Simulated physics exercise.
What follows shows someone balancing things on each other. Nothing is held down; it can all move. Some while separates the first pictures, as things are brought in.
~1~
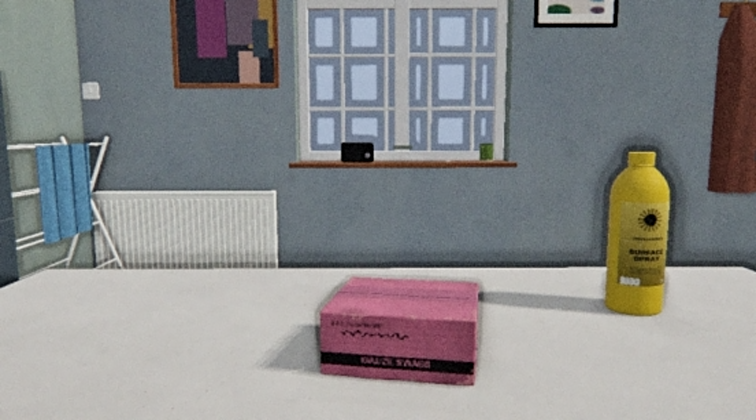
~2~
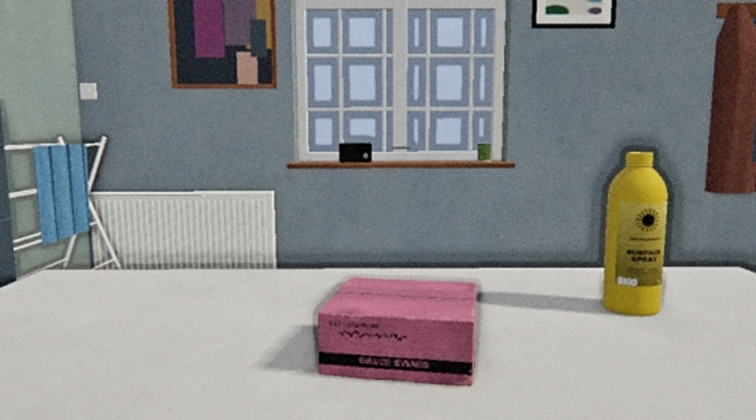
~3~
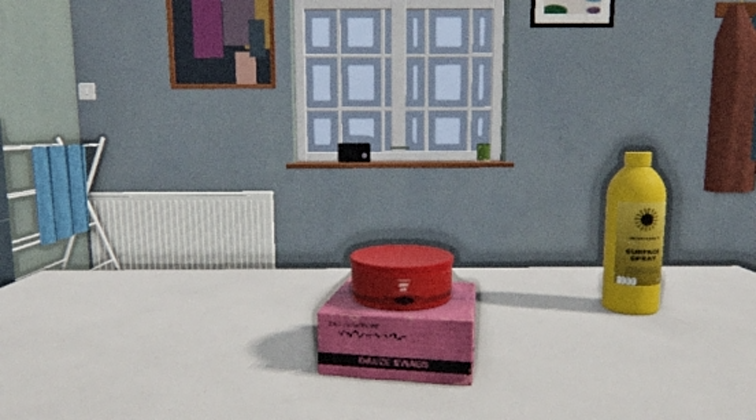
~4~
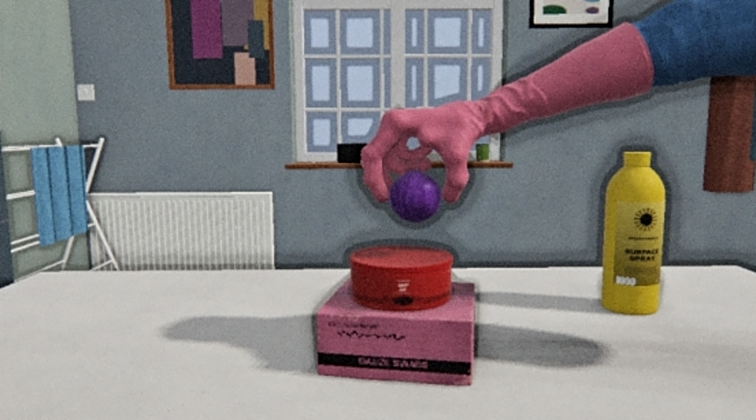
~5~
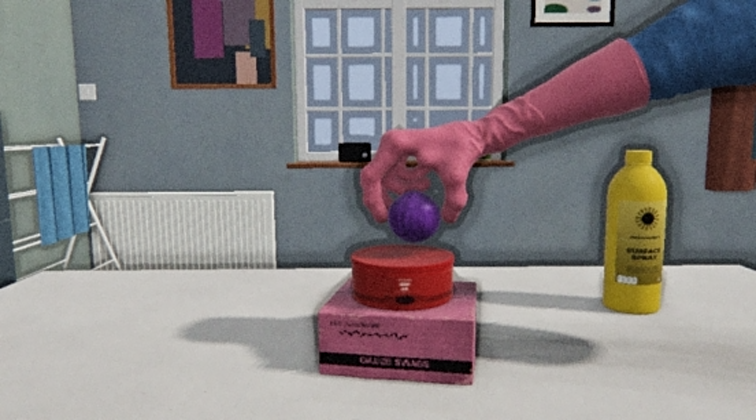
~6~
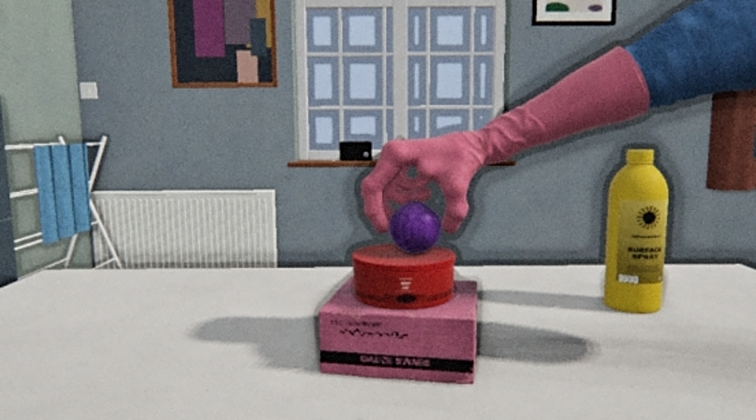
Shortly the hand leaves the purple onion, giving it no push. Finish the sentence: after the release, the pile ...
After the release, the pile stays upright.
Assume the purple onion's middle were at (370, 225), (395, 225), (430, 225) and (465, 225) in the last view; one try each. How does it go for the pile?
Well, on the first go it stays steady, on the second it stays steady, on the third it stays steady, and on the fourth it tumbles down.
Then, 0.20 s on from there, no change.
Then, 0.40 s on from there, purple onion resting near (415, 227).
In the end, all 4 unmoved. At the end, from the last picture's camera, purple onion near (415, 227). The pile keeps its balance.
